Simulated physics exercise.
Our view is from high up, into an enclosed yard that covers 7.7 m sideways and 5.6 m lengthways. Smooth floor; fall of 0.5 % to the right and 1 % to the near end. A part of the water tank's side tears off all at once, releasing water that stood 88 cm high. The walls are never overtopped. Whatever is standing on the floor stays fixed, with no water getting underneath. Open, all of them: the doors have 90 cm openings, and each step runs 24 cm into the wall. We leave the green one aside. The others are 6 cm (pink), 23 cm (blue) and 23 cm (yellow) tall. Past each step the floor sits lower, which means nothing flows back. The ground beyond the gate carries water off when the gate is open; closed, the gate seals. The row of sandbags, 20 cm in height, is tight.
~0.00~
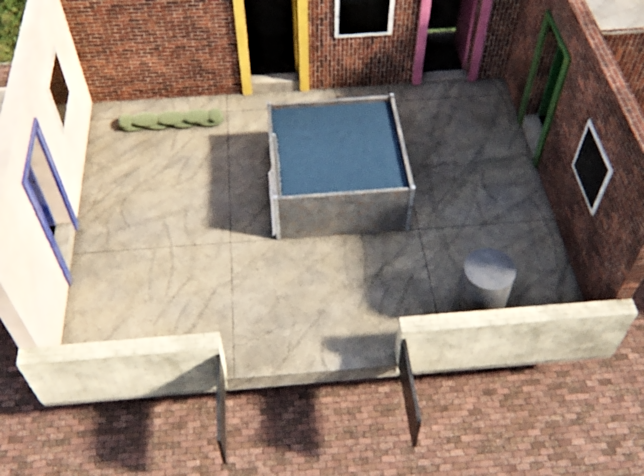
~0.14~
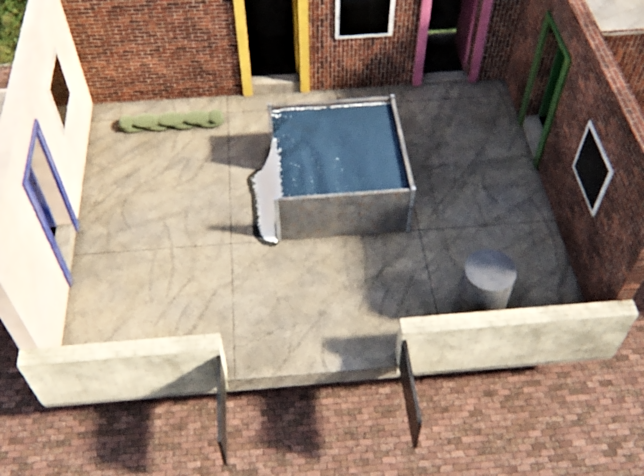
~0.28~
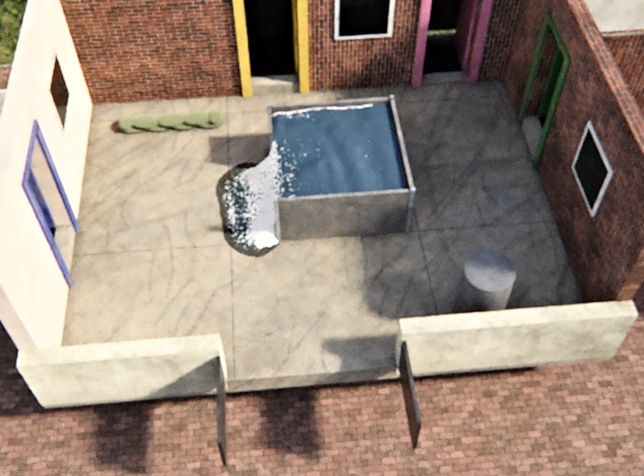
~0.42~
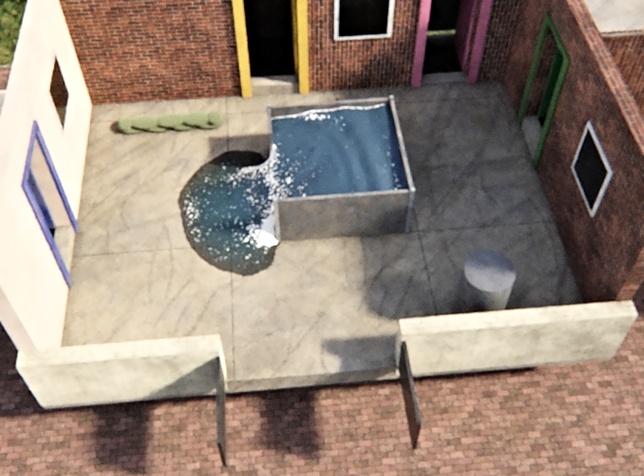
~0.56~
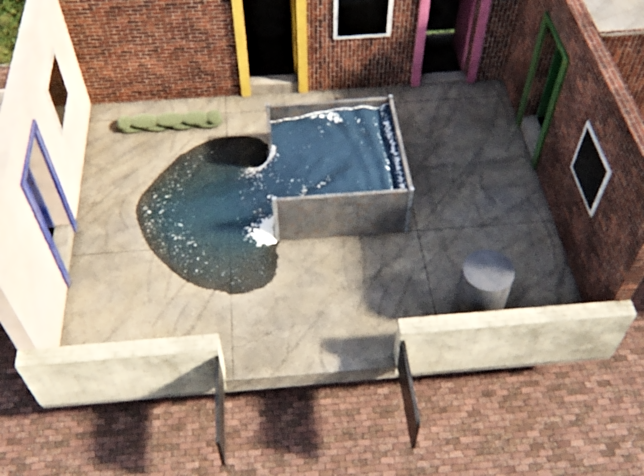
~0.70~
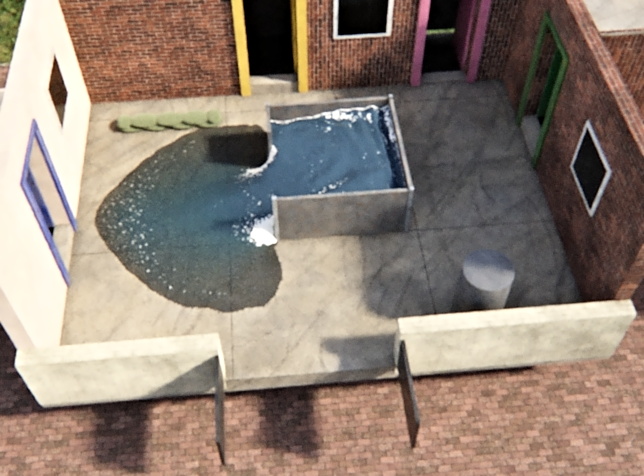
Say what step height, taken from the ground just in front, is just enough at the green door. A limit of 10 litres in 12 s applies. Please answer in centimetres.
I would put it at 8 cm.
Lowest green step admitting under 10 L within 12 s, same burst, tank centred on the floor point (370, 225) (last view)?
With that change, some 12.5 centimetres.
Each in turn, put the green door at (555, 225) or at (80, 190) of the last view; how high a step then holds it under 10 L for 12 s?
Roughly 10.5 and 33 cm.
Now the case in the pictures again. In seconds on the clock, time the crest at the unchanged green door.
It peaks around 6.0 s.
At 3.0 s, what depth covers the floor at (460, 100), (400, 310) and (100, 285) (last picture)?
Roughly 0, then 0, then 28 cm.
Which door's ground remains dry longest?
I'd say the green one.
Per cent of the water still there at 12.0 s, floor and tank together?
About 82 in every hundred.
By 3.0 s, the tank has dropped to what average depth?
It averages close to 29 centimetres.
After 1.4 s water covers 35 % of the floor, deepest (44 cm) near (267, 222); it has not reached the green door.
After 3.0 s water covers 40 % of the floor, deepest (40 cm) near (66, 302); it has not reached the green door.
After 12.0 s water covers 95 % of the floor, deepest (17 cm) near (538, 339); 7 cm at the green door, 0 litres in over its 26 cm step.
At the green door as built, the water arrived by 5.6 s and peaked near 11 cm at 6.0 s.
With a step of 7 cm, 18 litres would have come in within the 12 s; with 10 cm, 2 litres. So under 10 litres takes about 8 cm.
